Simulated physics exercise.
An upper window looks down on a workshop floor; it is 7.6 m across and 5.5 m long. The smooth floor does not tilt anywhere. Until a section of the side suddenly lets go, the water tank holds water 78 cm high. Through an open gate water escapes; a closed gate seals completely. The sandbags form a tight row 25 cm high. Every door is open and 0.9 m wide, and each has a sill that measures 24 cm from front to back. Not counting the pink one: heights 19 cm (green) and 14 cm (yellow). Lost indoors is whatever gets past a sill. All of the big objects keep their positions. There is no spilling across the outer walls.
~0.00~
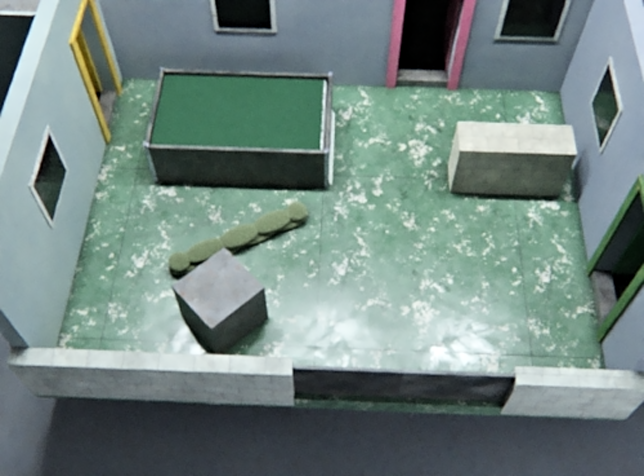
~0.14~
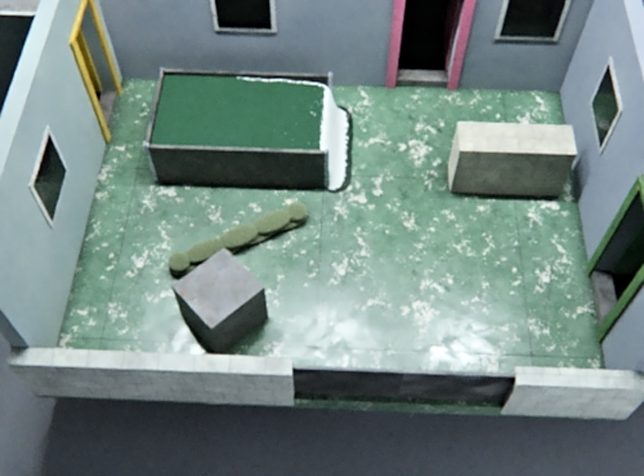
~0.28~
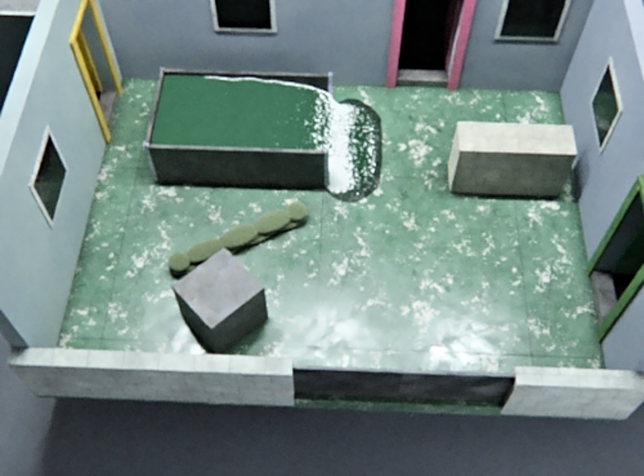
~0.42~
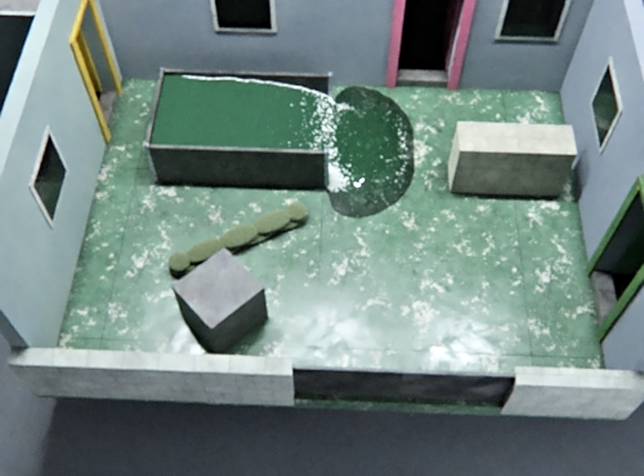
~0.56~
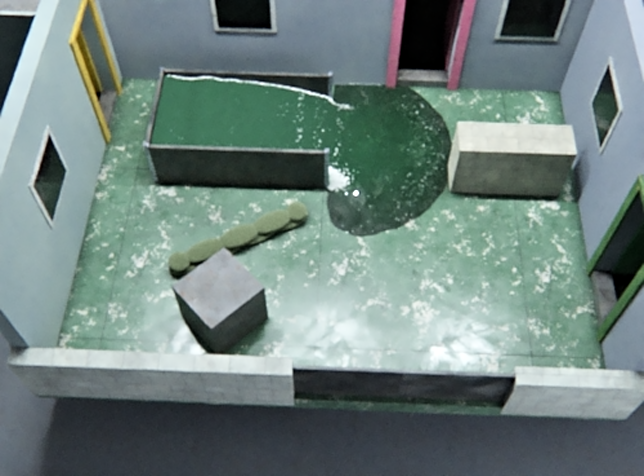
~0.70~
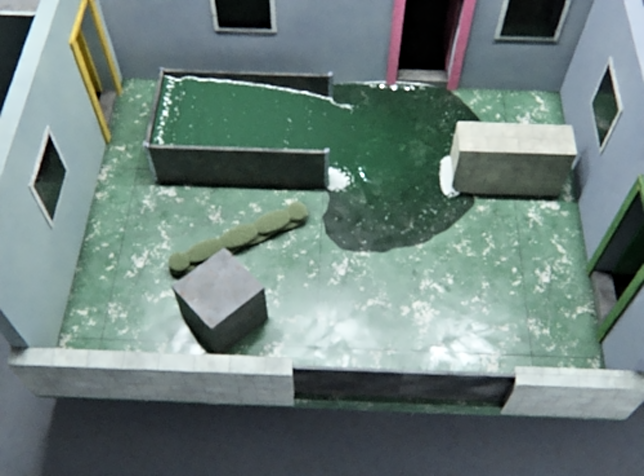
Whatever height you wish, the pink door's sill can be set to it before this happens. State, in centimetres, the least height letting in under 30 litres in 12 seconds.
It is roughly 17.5 cm.
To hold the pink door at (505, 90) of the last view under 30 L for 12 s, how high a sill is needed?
About 30 cm.
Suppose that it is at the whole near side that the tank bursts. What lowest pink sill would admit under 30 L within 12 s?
If so: Around 6.0 cm.
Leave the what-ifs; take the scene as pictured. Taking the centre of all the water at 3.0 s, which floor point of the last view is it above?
(430, 174).
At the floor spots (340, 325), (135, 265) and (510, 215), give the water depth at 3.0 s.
Close to 0, 0 and 2 cm deep.
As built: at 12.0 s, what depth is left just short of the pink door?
You'd measure close to 7.5 cm there.
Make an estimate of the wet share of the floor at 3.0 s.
Approximately 45 % of the floor.
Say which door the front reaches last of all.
Answer: Yellow door.
After 1.4 s water covers 35 % of the floor, deepest (41 cm) near (559, 95); 20 cm at the pink door, 0 litres in over its 17 cm sill.
After 3.0 s water covers 45 % of the floor, deepest (44 cm) near (548, 161); 17 cm at the pink door, 9 litres in over its 17 cm sill.
After 12.0 s water covers 95 % of the floor, deepest (16 cm) near (589, 278); 8 cm at the pink door, 31 litres in over its 17 cm sill.
At the pink door as built, the water arrived by 0.7 s and peaked near 26 cm at 4.2 s.
Run again over the same 12 s with other heights there, 55 litres in over 15 cm, 11 litres over 20 cm. The limit of 30 litres is kept from about 17.5 cm up.
